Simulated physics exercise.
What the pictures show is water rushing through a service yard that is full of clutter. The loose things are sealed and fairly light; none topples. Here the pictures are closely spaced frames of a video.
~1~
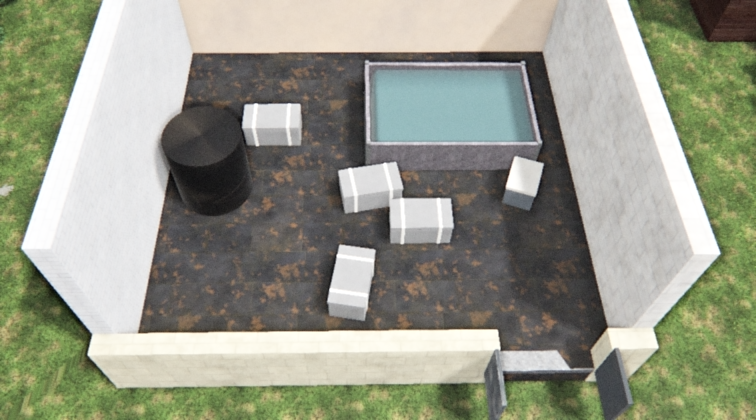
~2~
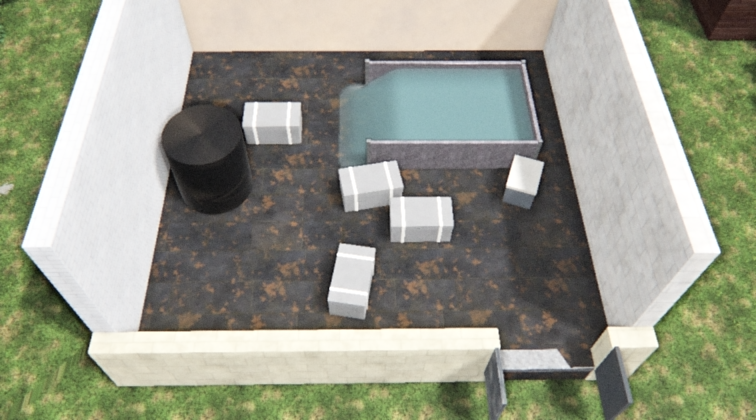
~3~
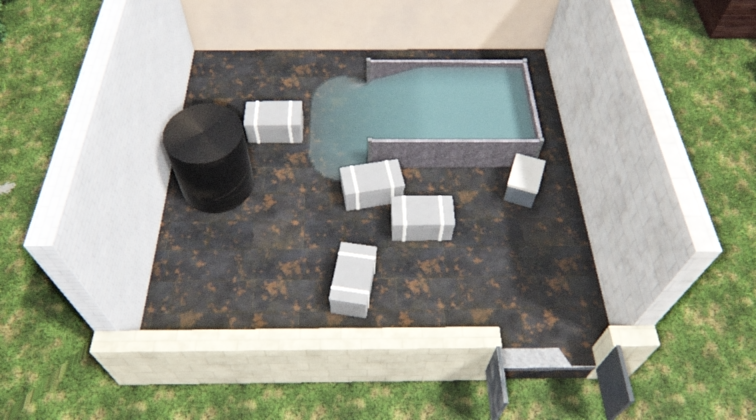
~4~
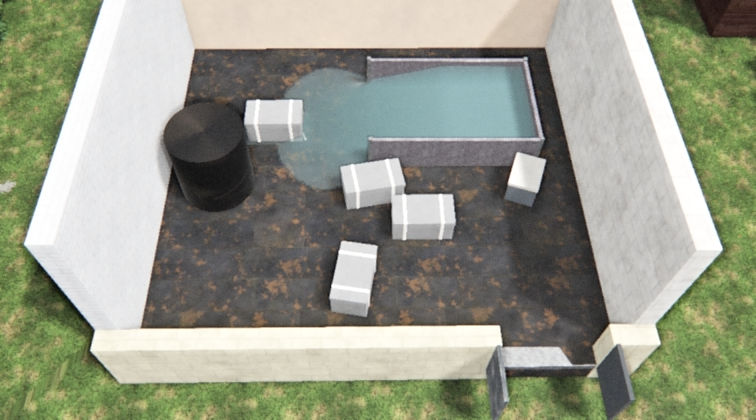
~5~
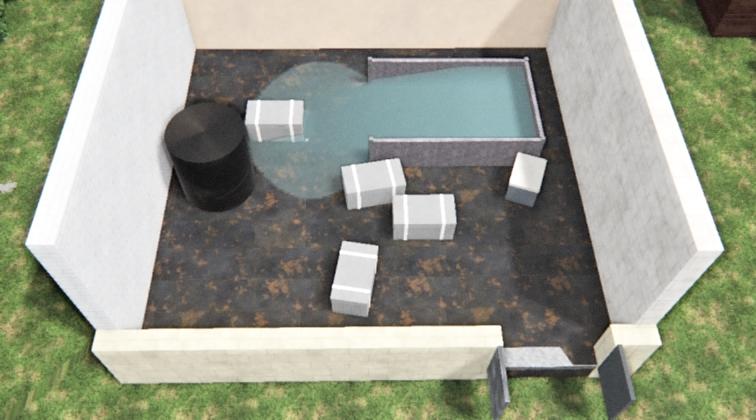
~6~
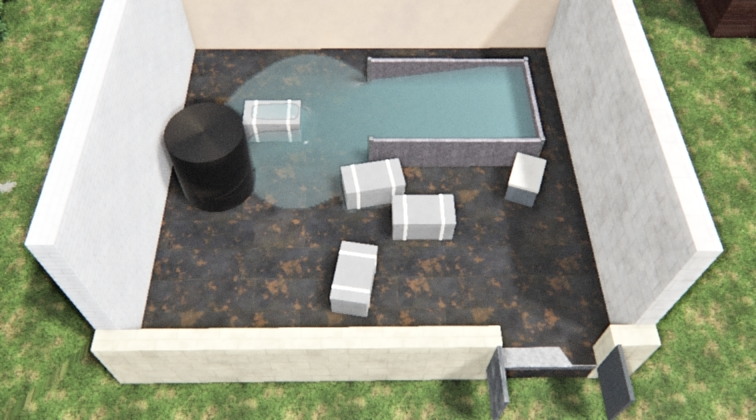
Water pouring from the open left side of a raised pool, spreading across a walled yard around still white trunks.
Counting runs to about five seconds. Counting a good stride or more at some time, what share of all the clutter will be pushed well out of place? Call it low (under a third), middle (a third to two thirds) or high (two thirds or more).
Low.
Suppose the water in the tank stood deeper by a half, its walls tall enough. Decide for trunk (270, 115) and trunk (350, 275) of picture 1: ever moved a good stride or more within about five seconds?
First one: Travelled that far, second one: Travelled that far.
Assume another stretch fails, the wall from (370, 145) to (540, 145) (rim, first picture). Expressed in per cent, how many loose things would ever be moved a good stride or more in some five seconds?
About 80 %.
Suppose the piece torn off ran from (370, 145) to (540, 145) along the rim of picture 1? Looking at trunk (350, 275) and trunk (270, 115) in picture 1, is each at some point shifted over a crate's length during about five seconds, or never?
One by one - carried at least that far and never got there.
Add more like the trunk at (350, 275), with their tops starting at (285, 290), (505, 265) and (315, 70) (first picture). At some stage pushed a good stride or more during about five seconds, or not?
Stays put, stays put, shoved clear.
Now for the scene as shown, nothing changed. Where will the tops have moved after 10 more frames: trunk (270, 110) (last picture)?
Estimated position: Around (201, 102).
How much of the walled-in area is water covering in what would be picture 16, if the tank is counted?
About 50 in a hundred.
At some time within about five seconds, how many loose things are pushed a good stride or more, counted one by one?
By my count, 1.
A moment on, 0 of 5 are well off their spots; 0 afloat.
Next, 1 of 5 are well off their spots; 1 afloat.
Later, 1 of 5 are well off their spots; 1 afloat.
In the end, 0 of 5 are well off their spots, and 1 have been at some point; 1 afloat.
